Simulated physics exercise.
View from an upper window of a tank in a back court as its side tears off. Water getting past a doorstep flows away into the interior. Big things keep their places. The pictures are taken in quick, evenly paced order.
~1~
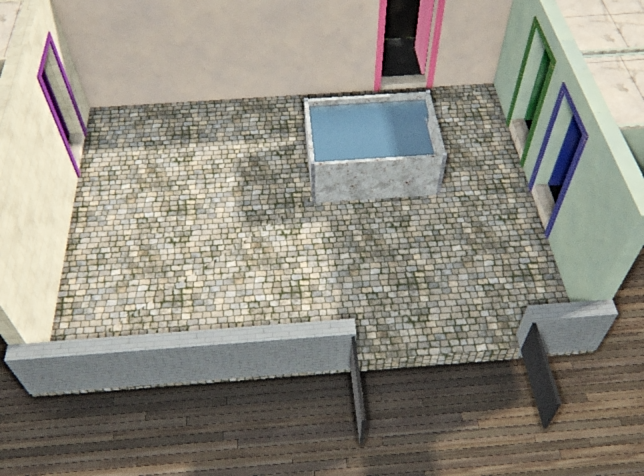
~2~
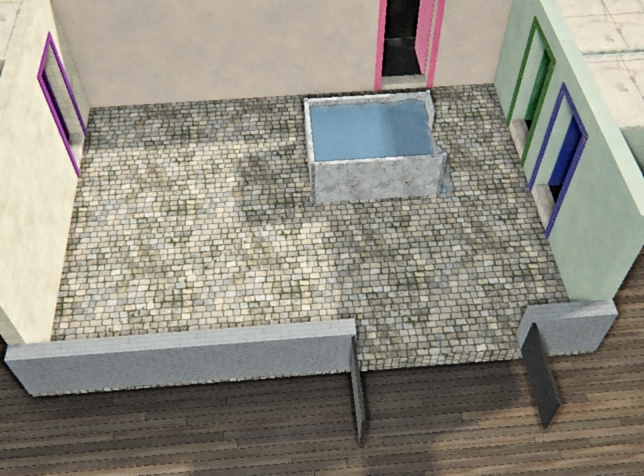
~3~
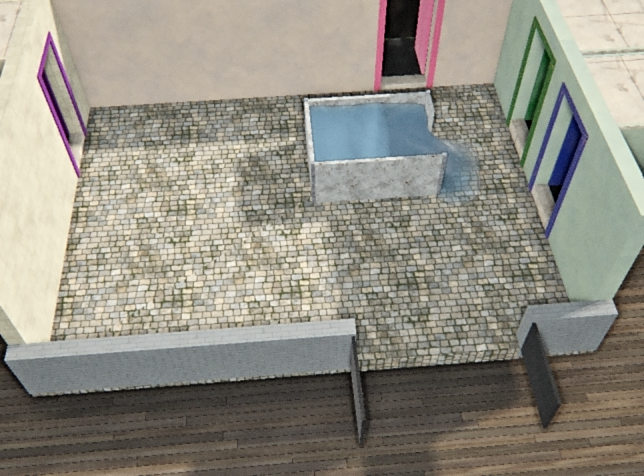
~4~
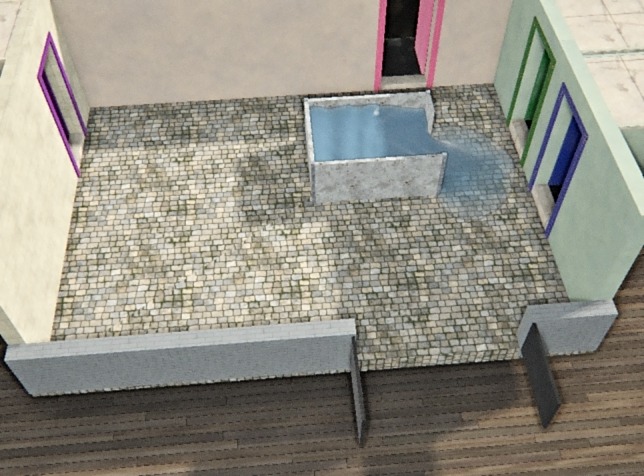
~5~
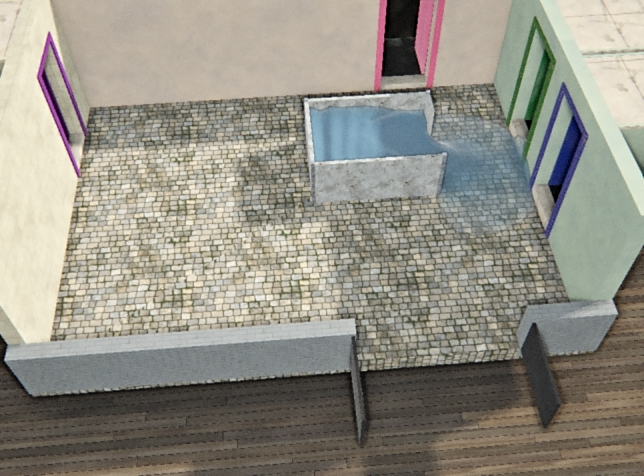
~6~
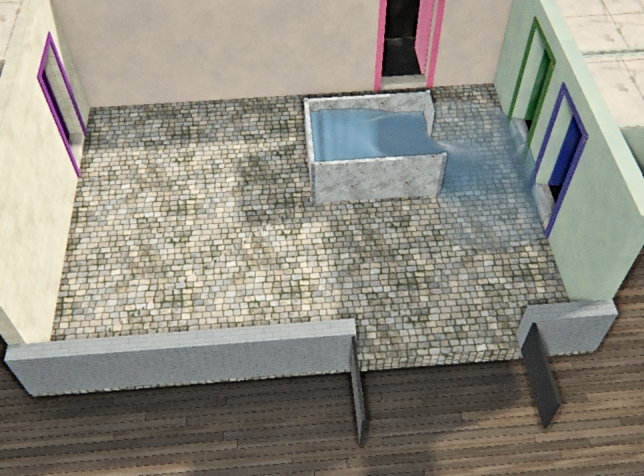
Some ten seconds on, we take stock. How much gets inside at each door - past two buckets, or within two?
My prediction: The green door tops two buckets; the purple door never tops two buckets; the blue door tops two buckets; the pink door never tops two buckets.
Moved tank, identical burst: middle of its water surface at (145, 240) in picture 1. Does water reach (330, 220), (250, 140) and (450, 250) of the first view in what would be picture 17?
Hit, spared, hit.
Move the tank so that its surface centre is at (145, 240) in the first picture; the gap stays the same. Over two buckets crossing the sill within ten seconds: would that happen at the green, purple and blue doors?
Door by door: Green remains below, purple remains below and blue remains below.
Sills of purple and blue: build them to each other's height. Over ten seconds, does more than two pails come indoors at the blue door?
Then: Blue door is over.
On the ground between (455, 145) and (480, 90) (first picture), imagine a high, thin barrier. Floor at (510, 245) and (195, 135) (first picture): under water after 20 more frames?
Result, in order: Swamped / bone-dry.
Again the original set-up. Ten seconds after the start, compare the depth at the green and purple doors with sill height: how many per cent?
Readings, in sequence: 30 percent and 50 percent.
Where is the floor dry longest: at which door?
It's the purple door.
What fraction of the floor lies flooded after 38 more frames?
About 70 per cent.
A moment on, water covers 15 % of the floor; the green door over two buckets in, the purple door not reached, the blue door over two buckets in, the pink door not reached.
Next, water covers 20 % of the floor; the green door far over two buckets in, the purple door not reached, the blue door over two buckets in, the pink door wet at the sill, nothing in.
Then, water covers 40 % of the floor; the green door far over two buckets in, the purple door not reached, the blue door far over two buckets in, the pink door wet at the sill, nothing in.
Later, water covers 70 % of the floor; the green door far over two buckets in, the purple door wet at the sill, nothing in, the blue door far over two buckets in, the pink door wet at the sill, nothing in.
In the end, water covers 85 % of the floor; the green door far over two buckets in, the purple door wet at the sill, nothing in, the blue door far over two buckets in, the pink door wet at the sill, nothing in.
